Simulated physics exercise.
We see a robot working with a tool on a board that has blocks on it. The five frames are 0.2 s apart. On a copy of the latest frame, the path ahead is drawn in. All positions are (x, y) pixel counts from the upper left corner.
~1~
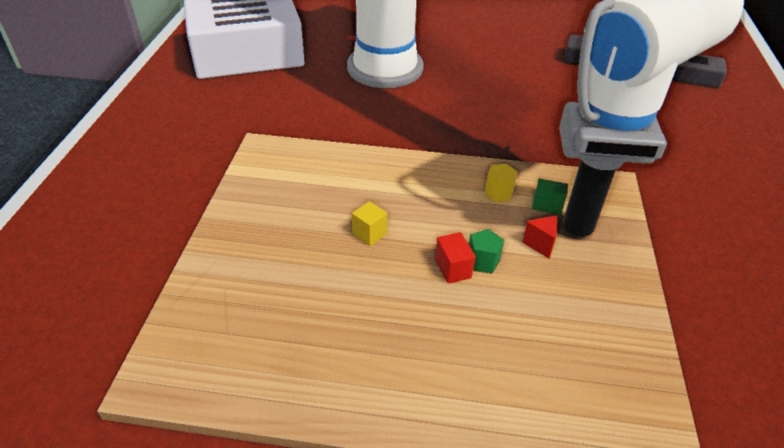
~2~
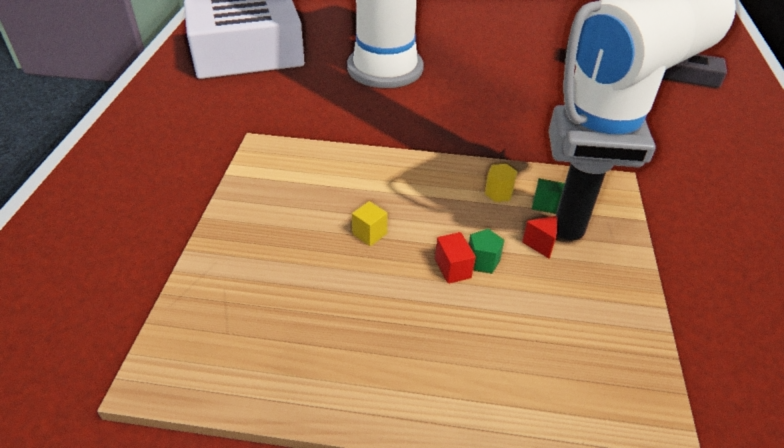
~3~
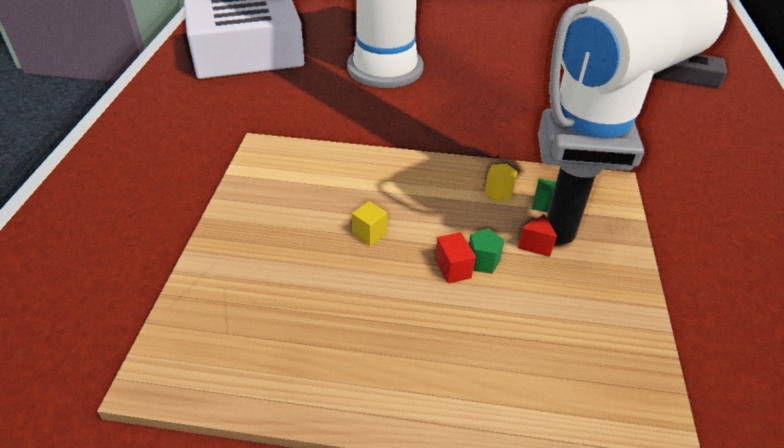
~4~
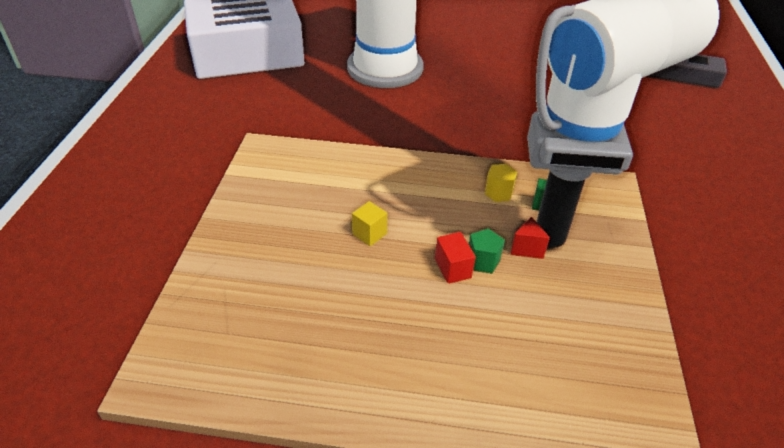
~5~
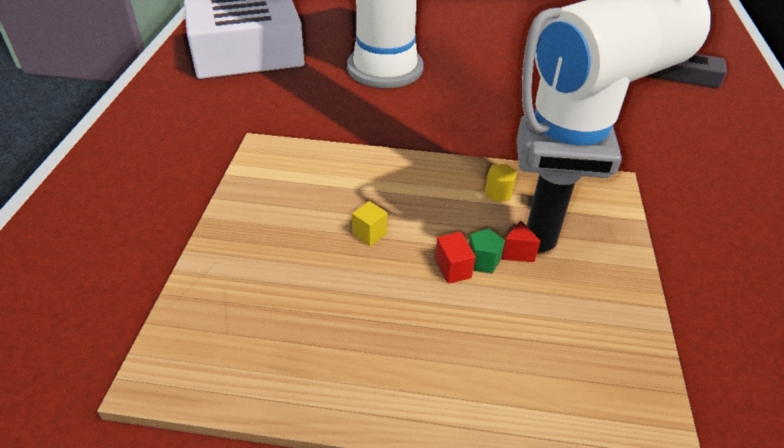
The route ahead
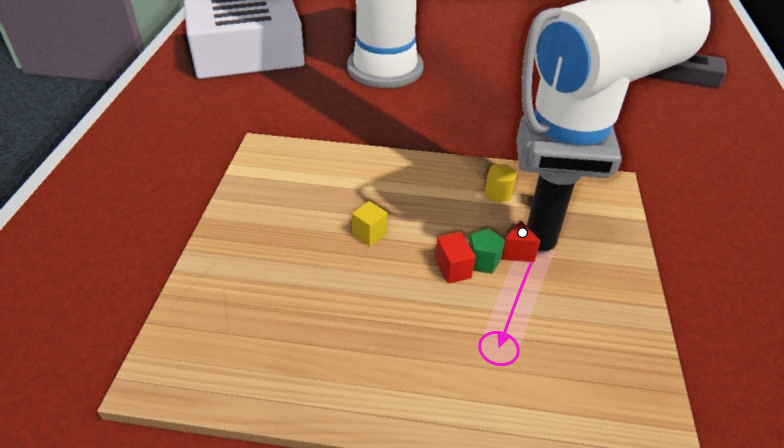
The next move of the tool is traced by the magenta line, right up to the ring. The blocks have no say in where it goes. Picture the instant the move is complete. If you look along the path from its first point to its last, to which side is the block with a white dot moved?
It slides rightward.
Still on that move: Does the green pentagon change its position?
I believe so.
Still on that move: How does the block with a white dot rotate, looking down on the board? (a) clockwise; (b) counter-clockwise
That would be a.
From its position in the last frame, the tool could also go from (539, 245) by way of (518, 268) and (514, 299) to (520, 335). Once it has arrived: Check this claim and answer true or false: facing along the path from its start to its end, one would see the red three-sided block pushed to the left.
My answer: False.
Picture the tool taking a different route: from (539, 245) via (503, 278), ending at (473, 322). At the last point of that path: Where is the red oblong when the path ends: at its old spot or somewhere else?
The block moves away from its spot.
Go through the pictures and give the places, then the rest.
The first frame shows tool tip at (579, 226); block tops, red oblong at (456, 247); green pentagon at (487, 240); red three-sided block at (547, 224); green oblong at (553, 186).
The second frame shows tool at (569, 229); blocks unchanged.
The third frame shows tool at (559, 233); red three-sided block at (541, 225).
The fourth frame shows tool at (550, 236); red three-sided block at (532, 229).
The fifth frame shows tool at (540, 240); red oblong at (456, 247); green pentagon at (487, 240); red three-sided block at (523, 233); green oblong hidden.
Path on the board, straight from (539, 245) to (499, 348); the dot is on the red three-sided block.
What follows on the original path. One third of the way, tool at (527, 271); red oblong at (450, 248), turned 15° clockwise; green pentagon at (478, 245); red three-sided block at (506, 241), turned 50° clockwise.
Two thirds of the way, tool at (514, 305); red oblong at (450, 248), turned 15° clockwise; green pentagon at (478, 245); red three-sided block at (506, 241), turned 50° clockwise.
At the end, tool at (500, 343); red oblong at (450, 248), turned 15° clockwise; green pentagon at (478, 245); red three-sided block at (506, 241), turned 50° clockwise; green oblong in place.
